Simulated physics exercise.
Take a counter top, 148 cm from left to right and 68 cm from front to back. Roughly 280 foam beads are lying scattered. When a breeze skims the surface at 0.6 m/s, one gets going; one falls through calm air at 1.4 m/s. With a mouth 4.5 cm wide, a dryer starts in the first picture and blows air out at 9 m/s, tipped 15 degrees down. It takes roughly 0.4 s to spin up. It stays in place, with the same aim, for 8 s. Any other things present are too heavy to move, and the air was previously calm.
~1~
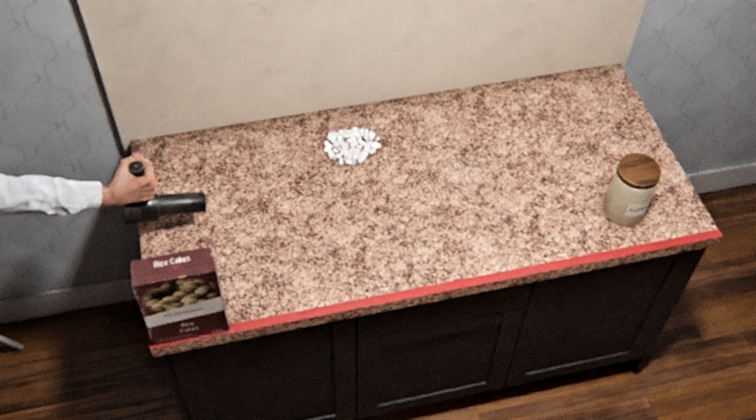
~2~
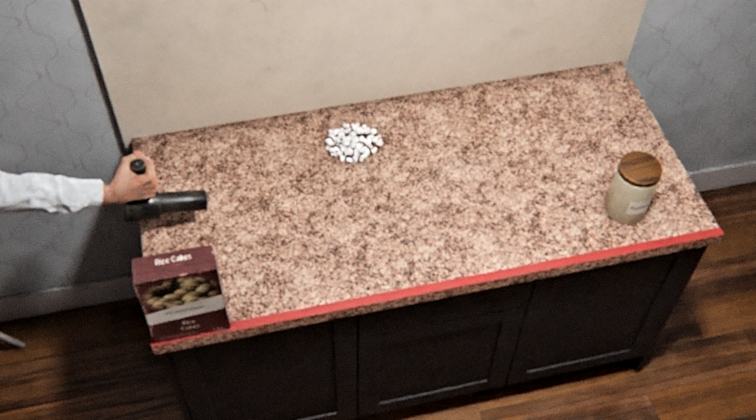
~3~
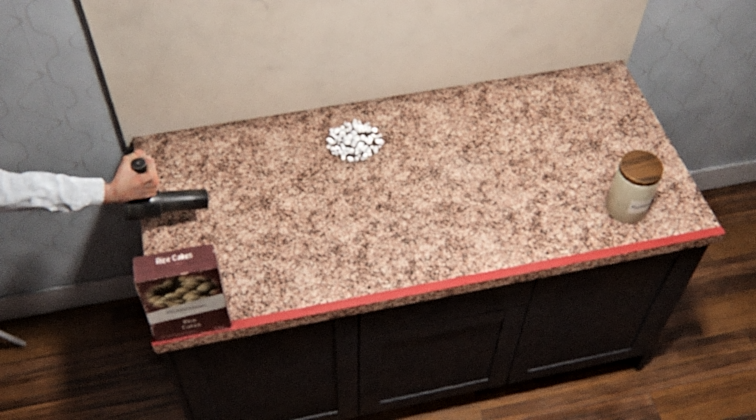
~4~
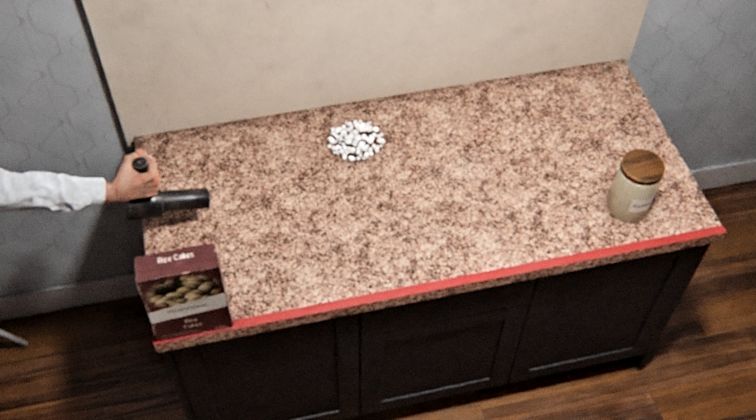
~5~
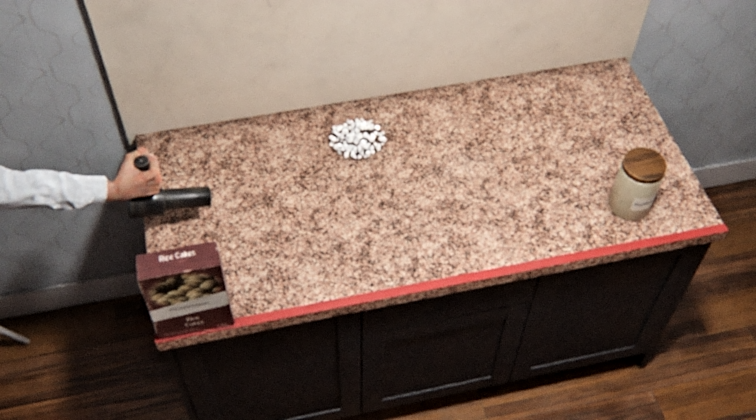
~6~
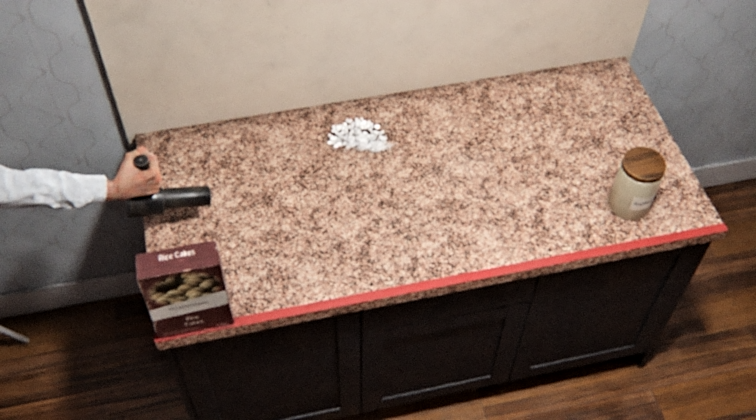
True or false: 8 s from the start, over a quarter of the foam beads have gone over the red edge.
False.
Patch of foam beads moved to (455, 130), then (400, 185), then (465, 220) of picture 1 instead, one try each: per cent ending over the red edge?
0, 20 and 50 in a hundred, respectively.
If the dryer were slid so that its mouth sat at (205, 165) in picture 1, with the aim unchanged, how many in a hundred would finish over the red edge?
My estimate is close to 1 percent.
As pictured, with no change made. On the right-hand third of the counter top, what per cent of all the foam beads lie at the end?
Roughly 0 in a hundred.
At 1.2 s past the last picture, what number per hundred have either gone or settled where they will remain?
Roughly 60 % of them.
Then, 1.2 s after the last picture the count stands so, 0 % are over the red edge; the middle of those still in play is near (594, 60).
Then, 2.2 s after the last picture the count stands so, 0 % are over the red edge.
Then, 4.0 s after the last picture the count stands so, 0 % are over the red edge.
Then, 7.6 s after the last picture, at the end, 0 % are over the red edge.
